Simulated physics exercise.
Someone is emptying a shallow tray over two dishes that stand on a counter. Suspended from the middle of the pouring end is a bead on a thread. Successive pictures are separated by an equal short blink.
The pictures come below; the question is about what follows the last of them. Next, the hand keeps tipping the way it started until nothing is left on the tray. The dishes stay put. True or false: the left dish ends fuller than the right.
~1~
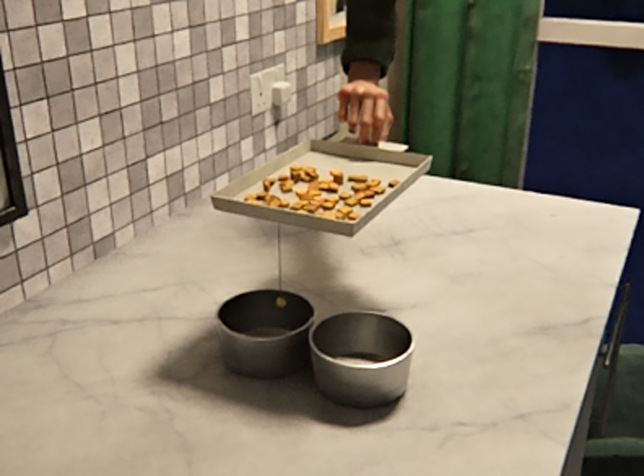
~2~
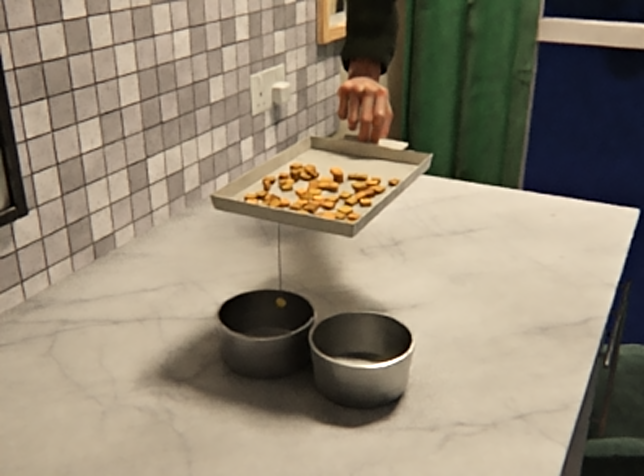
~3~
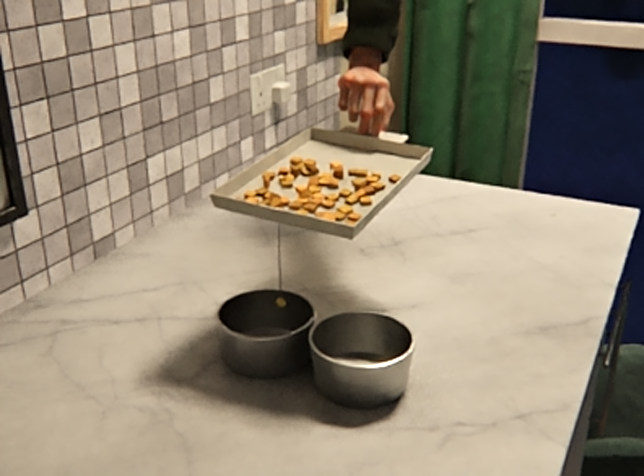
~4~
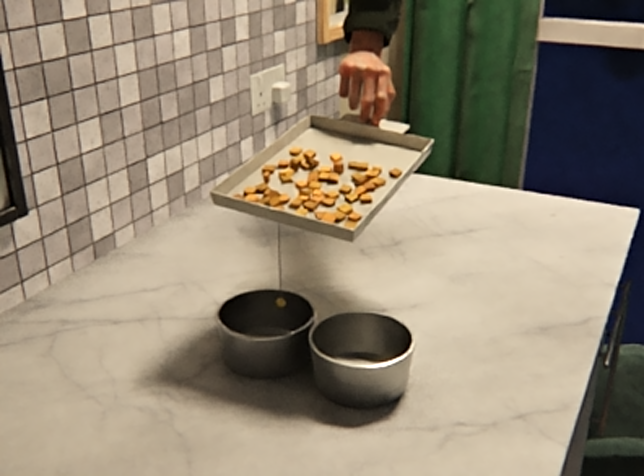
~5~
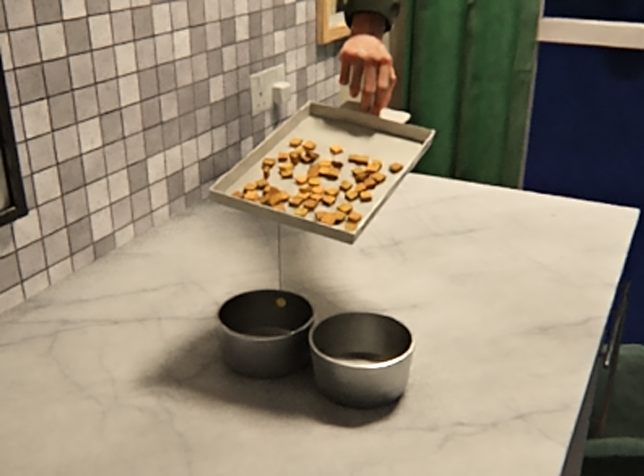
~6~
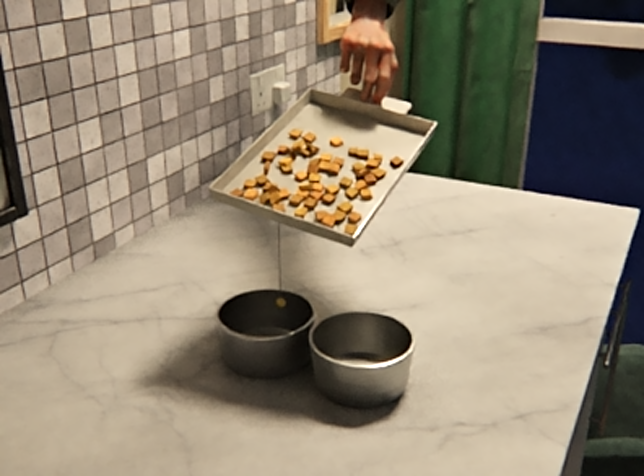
False.
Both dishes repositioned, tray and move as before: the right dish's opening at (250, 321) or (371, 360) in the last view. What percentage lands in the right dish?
Trial 1 about 0 %, trial 2 about 30 %.
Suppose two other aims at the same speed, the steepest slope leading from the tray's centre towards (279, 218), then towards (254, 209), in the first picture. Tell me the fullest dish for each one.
Case one: The dish to the left. Case two: The dish to the left.
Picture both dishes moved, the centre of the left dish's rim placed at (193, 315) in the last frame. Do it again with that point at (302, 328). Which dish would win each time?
With the dishes at the first place it's the right-side dish, and at the second it's the left-side dish.
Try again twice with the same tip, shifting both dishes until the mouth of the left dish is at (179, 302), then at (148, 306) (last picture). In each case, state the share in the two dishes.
In order: 30 per cent and 10 per cent.
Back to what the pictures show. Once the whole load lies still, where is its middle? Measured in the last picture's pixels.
Somewhere close to (337, 379) in the last picture.
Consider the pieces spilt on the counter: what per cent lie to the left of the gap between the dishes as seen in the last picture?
Estimate: Near 100 per cent.
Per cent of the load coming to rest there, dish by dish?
I'd say the left dish holds some 0 % and the right dish some 70 %.
Soon after the last picture, tray tipped steeply; all on the tray.
A little later, tray tipped past a quarter turn; about half on the tray; about a quarter in the right dish; a stray few outside both; about a third in the air.
Later still, tray tipped past a quarter turn; about two thirds in the right dish; a stray few in the left dish; about a quarter outside both.
At rest, tray tipped past a quarter turn; about two thirds in the right dish; a stray few in the left dish; about a quarter outside both.
